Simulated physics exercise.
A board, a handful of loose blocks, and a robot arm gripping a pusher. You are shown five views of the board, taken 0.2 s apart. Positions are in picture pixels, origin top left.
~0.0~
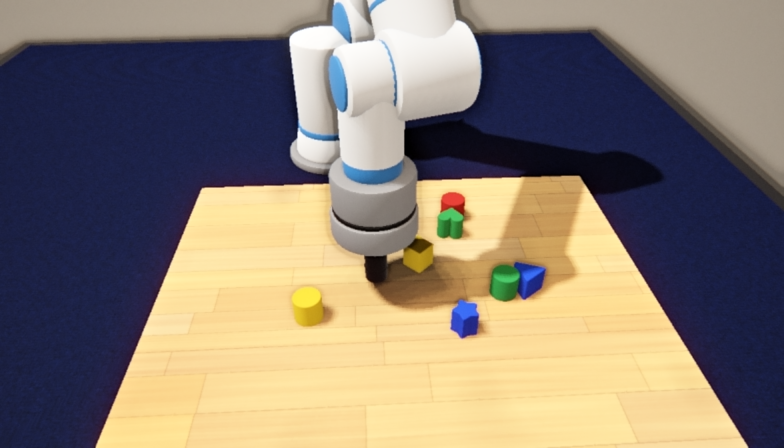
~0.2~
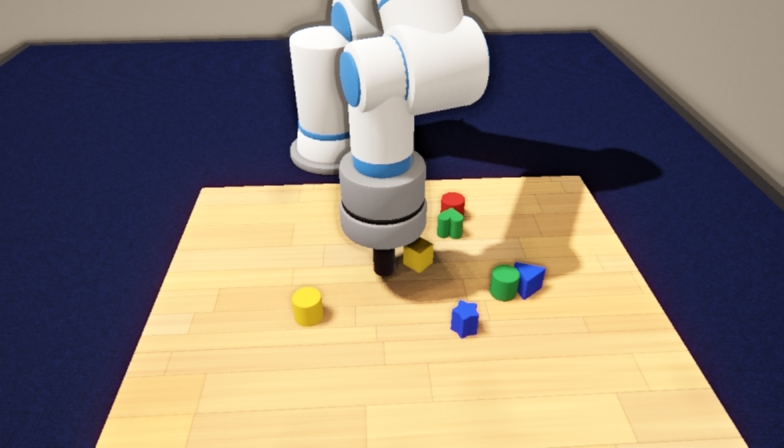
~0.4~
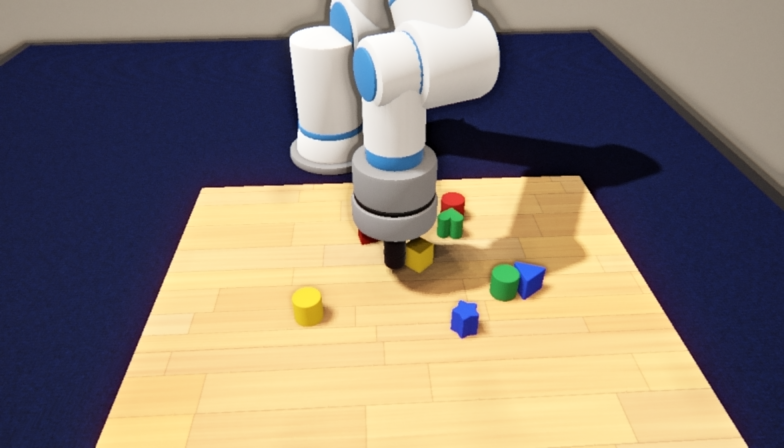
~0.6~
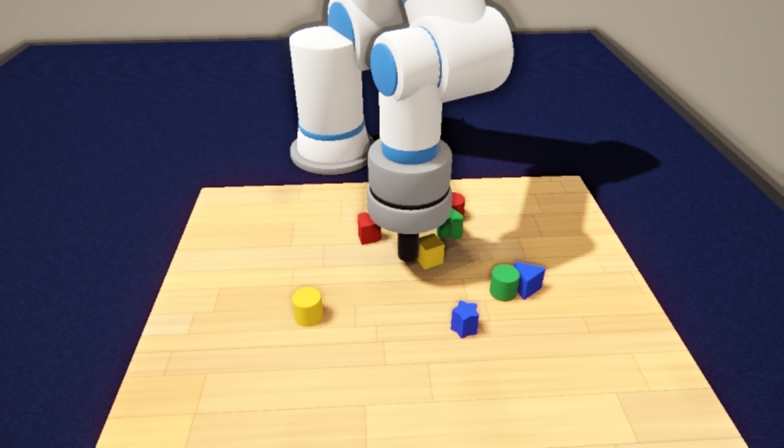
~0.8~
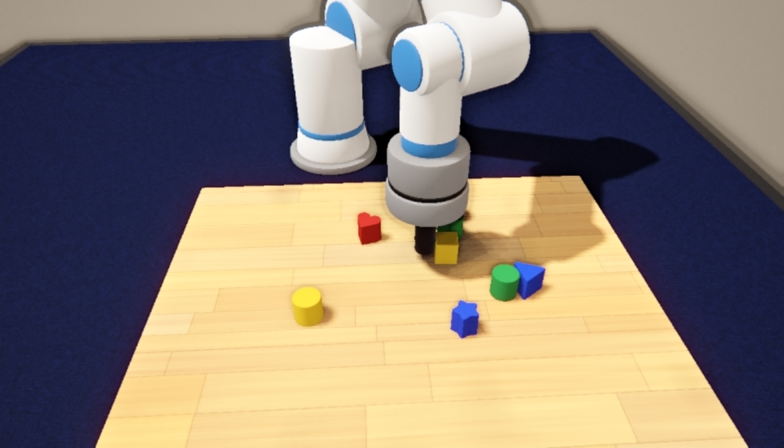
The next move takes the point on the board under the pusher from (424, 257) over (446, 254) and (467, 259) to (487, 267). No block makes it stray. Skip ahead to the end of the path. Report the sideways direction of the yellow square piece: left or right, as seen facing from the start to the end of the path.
It gets pushed left.
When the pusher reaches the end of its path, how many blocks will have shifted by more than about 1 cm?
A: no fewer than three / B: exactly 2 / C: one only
C (one only)
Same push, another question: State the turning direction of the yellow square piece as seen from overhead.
From overhead, anticlockwise.
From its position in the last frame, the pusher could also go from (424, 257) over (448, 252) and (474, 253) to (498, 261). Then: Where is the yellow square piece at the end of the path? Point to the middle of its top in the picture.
The middle of its top is at (522, 238).
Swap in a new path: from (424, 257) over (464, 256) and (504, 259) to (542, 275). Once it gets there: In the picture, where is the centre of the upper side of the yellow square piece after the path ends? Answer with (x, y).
Just about (540, 237).
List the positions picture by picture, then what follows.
Pusher's lower end (376, 277); yellow square piece (419, 244); green heart block (451, 215), in the first picture.
Pusher (384, 270); blocks still, in the second picture.
Pusher (395, 263); blocks still, in the third picture.
Pusher (408, 256); yellow square piece (430, 241), in the fourth picture.
Pusher (425, 250); yellow square piece (447, 238); green heart block hidden, in the fifth picture.
On the path given first. Halfway along, pusher (458, 248); yellow square piece (480, 237).
At the end, pusher (488, 260); yellow square piece (505, 239), turned 50° anticlockwise; green heart block still.
